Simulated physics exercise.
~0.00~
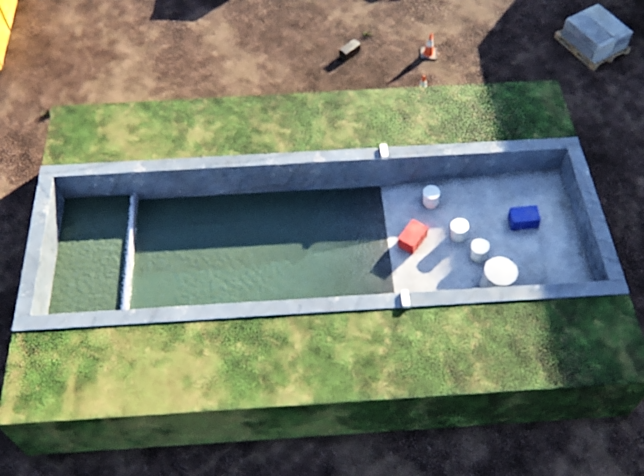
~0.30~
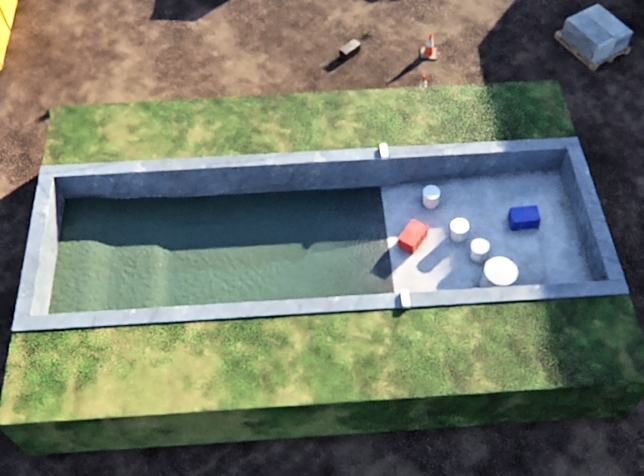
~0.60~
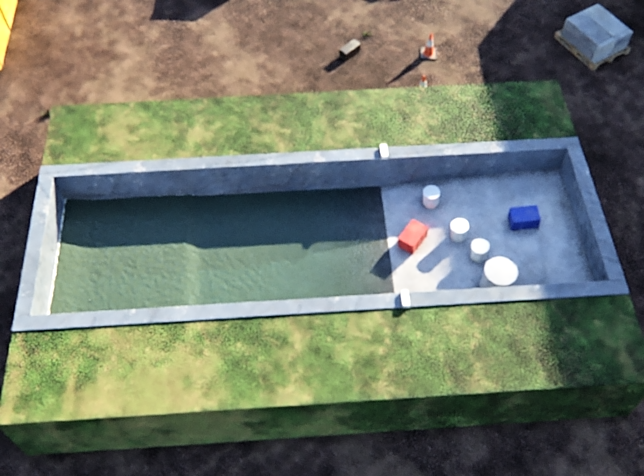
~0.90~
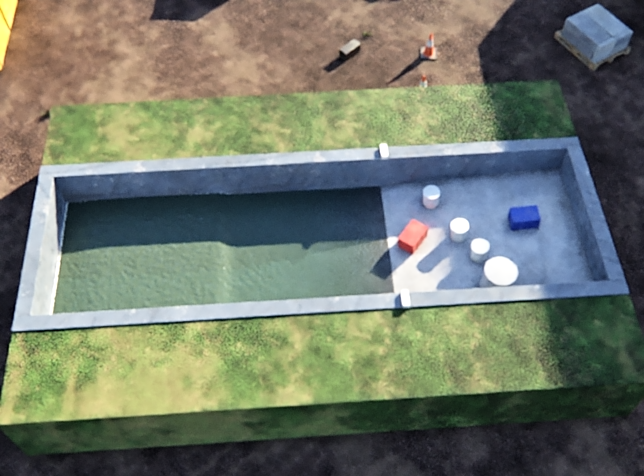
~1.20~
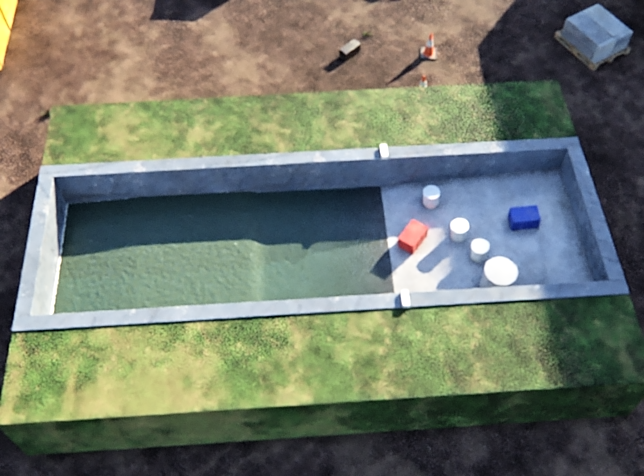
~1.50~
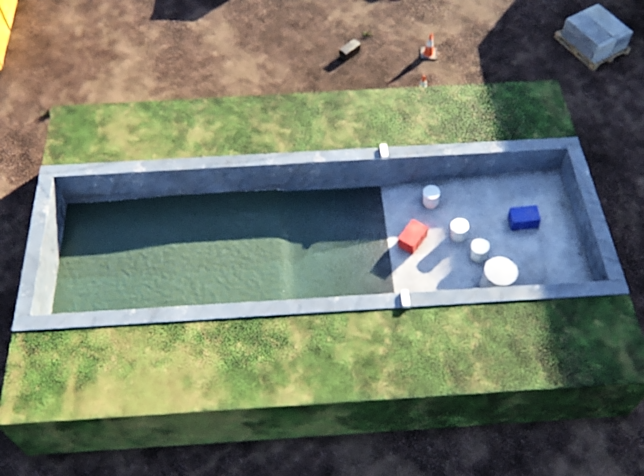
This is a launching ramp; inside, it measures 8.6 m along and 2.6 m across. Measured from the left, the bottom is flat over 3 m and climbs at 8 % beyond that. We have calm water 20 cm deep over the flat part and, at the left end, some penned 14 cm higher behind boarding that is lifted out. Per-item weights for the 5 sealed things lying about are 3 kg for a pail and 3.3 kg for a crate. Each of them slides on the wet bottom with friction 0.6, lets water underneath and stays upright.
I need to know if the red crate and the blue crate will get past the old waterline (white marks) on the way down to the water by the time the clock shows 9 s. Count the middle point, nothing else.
Results - red crate: Over; blue crate: Not over.
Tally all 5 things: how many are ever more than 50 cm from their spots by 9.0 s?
I make it 1.
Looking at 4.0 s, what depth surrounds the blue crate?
Near 0 cm deep.
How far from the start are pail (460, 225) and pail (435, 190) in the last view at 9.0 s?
In turn: 0 cm, 20 cm.
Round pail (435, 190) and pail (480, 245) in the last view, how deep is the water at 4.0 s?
Around 4 cm and 1 cm.
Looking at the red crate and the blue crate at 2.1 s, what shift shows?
About 0 cm and 0 cm, respectively.
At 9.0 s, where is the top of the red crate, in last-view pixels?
(306, 243).
After 2.1 s the red crate is near (414, 233), 0.0 m from its start, aground; the blue crate is near (526, 214), 0.0 m from its start, aground; 0 of 5 are over the mark; 0 afloat.
After 4.0 s the red crate is near (443, 232), 0.5 m from its start, afloat; the blue crate is near (526, 214), 0.0 m from its start, aground; 0 of 5 are over the mark; 1 afloat.
After 6.3 s the red crate is near (383, 241), 0.5 m from its start, afloat; the blue crate is near (526, 214), 0.0 m from its start, aground; 1 of 5 are over the mark; 1 afloat.
After 9.0 s the red crate is near (306, 243), 1.8 m from its start, afloat; the blue crate is near (526, 214), 0.0 m from its start, aground; 1 of 5 are over the mark; 1 afloat.
